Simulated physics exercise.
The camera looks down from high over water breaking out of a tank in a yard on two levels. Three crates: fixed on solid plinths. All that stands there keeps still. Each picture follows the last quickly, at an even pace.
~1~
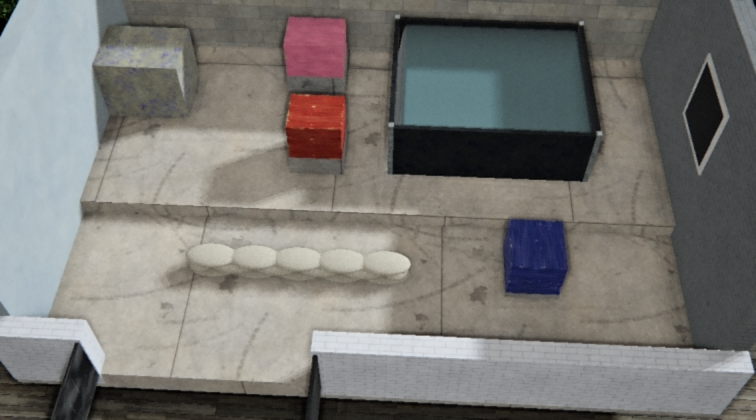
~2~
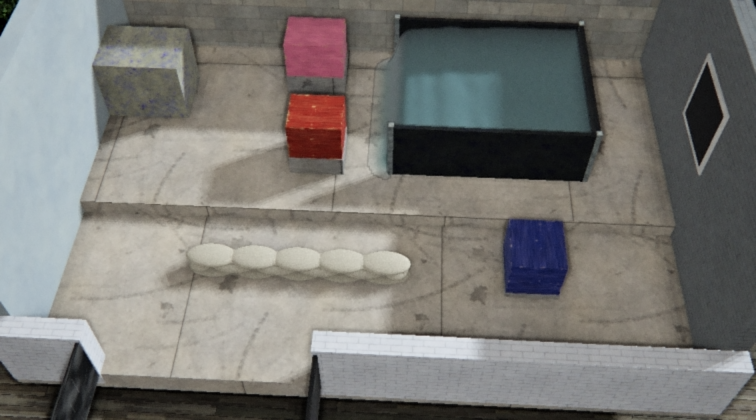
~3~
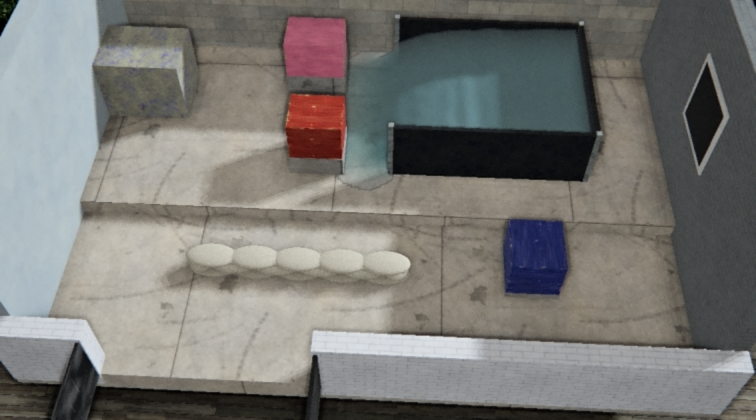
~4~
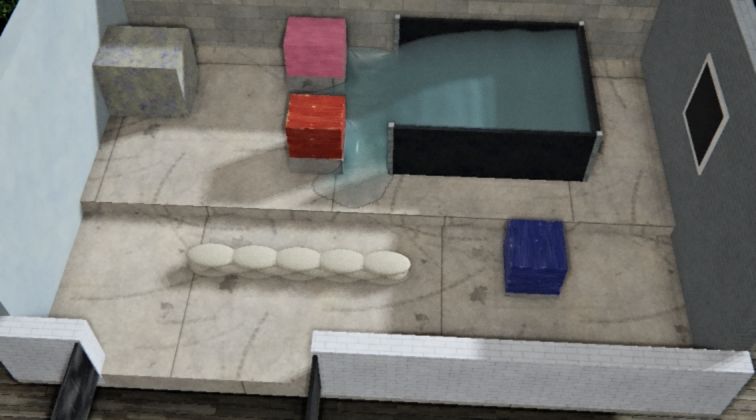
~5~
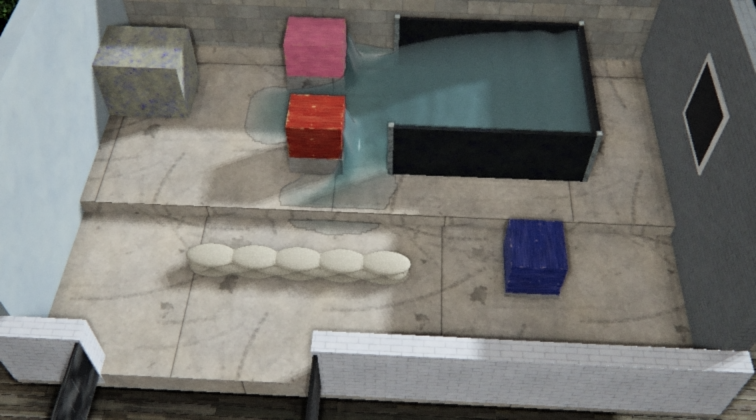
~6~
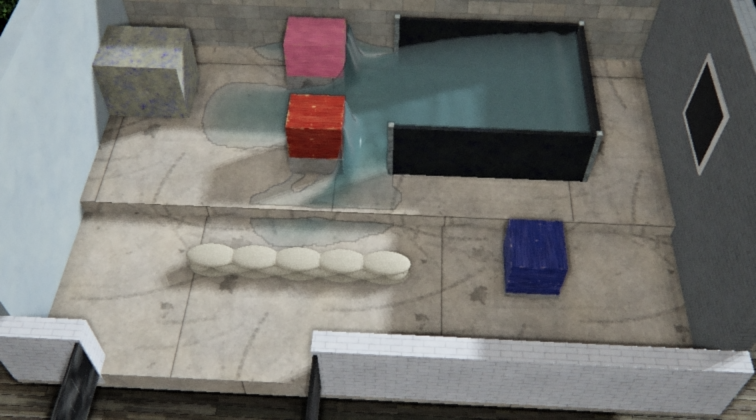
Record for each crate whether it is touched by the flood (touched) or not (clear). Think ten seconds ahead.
Record: Blue crate touched, red crate touched, pink crate touched.
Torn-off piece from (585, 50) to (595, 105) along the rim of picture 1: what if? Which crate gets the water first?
The one in blue.
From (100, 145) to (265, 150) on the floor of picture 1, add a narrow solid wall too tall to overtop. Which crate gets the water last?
I'd go with the blue-painted one.
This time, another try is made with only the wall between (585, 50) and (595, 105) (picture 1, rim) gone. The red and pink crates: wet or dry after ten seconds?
As I see it, red crate stays clear and pink crate stays clear.
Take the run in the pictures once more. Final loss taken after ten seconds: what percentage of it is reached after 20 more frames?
My figure is about 0 in a hundred.
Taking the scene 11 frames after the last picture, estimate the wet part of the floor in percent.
That's roughly 50 per cent.
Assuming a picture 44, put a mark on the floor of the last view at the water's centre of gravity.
The balance point is around (336, 178).
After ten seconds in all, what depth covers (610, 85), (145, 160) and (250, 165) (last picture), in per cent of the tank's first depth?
Around 4, 4 and 4 percent, in that order.
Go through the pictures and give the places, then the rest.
Still water in the open tank at (491, 77), in the first picture.
Water pours out at (396, 103) and has run to a hidden place, in the second picture.
Water pours out at (396, 104) and has run to (369, 54), in the third picture.
The front is at (324, 192), out from the gap at (396, 105), in the fourth picture.
Water pours out at (396, 105) and has run to (289, 206), in the fifth picture.
The front is at (209, 126), out from the gap at (396, 106), in the sixth picture.
A moment on, water covers 35 % of the floor; the blue crate not reached, the red crate water round its plinth, the pink crate water round its plinth.
Next, water covers 50 % of the floor; the blue crate water round its plinth, the red crate water round its plinth, the pink crate water round its plinth.
Then, water covers 70 % of the floor; the blue crate water round its plinth, the red crate water round its plinth, the pink crate water round its plinth.
Later, water covers 90 % of the floor; the blue crate water round its plinth, the red crate water round its plinth, the pink crate water round its plinth.
In the end, water covers 90 % of the floor; the blue crate was topped, the red crate was topped, the pink crate was topped.
